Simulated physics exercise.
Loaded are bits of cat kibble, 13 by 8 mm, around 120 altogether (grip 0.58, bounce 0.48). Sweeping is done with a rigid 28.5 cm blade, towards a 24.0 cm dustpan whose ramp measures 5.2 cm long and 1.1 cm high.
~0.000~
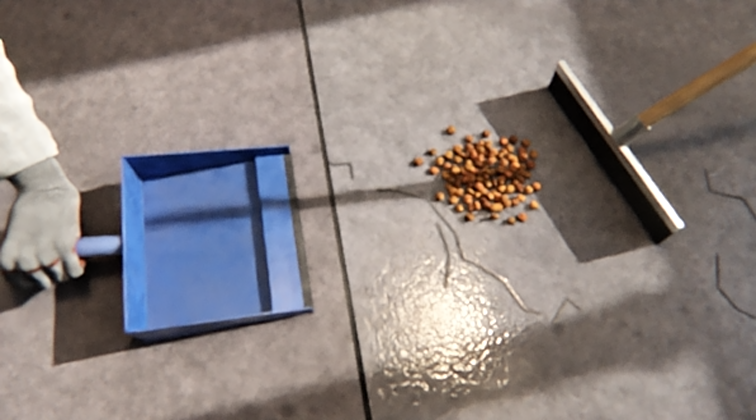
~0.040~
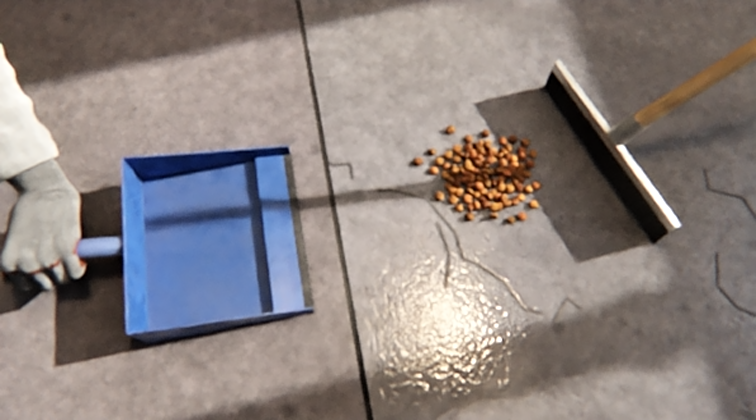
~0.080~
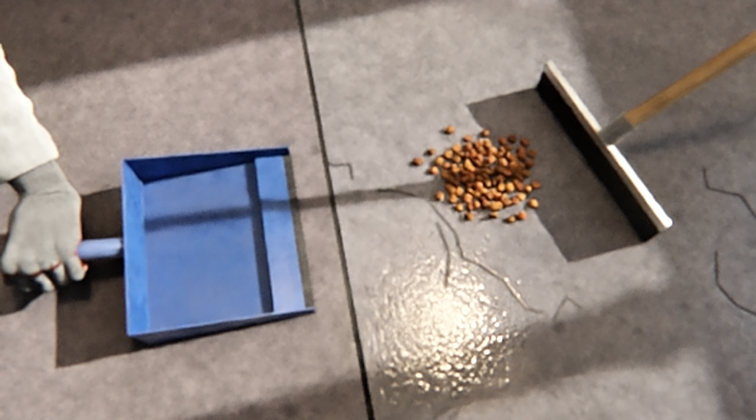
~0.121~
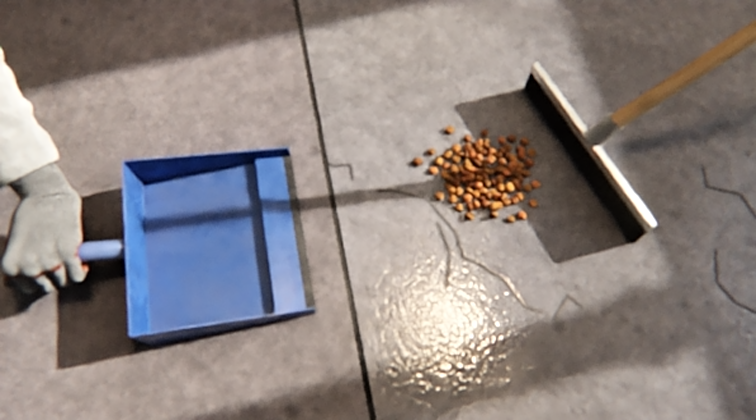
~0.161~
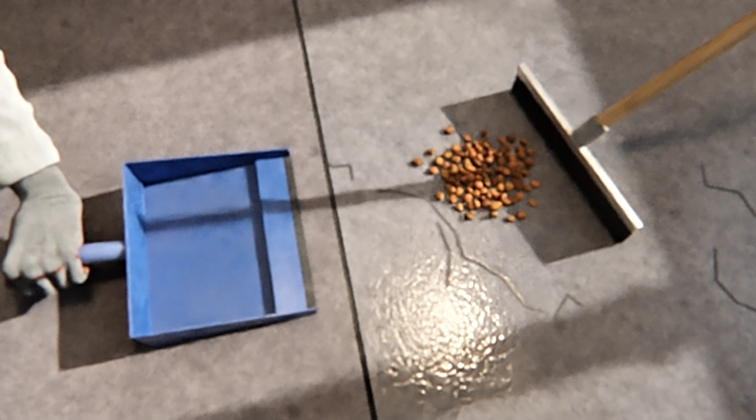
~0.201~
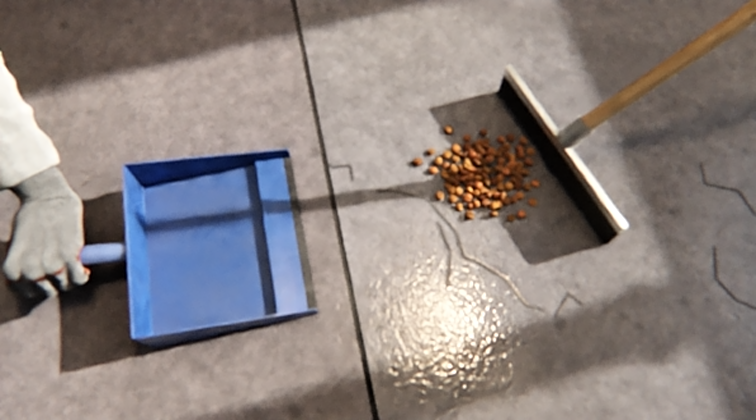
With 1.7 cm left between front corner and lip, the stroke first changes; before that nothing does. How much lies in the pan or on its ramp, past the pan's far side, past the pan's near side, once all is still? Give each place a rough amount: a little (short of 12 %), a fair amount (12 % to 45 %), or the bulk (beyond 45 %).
In the pan or on its ramp: A little; past the pan's far side: A little; past the pan's near side: A little.
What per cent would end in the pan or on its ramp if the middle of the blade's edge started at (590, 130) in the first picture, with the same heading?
0 per cent, roughly.
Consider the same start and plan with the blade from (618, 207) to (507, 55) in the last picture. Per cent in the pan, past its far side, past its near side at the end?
Pan: 0, far side: 20, near side: 0.
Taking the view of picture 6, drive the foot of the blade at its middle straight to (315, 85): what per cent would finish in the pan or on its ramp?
That comes to near 0 percent.
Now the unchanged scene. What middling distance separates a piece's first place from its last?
About 24 cm.
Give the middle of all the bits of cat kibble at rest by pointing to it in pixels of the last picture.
(322, 207) or so.
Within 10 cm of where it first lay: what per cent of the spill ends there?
0 %.
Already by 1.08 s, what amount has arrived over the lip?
5 %.
After 0.53 s, middle of the blade 22 cm from the lip; 0 % over the lip, far side 0 %, near side 0 %.
After 0.75 s, middle of the blade 12 cm from the lip; 0 % over the lip, far side 0 %, near side 0 %.
After 1.08 s, middle of the blade 5 cm from the lip; 5 % over the lip, far side 5 %, near side 0 %.
By 1.4 s all is still; pan 5 %, far side 5 %, near side 0 %, in front of the lip or behind the blade 95 %.
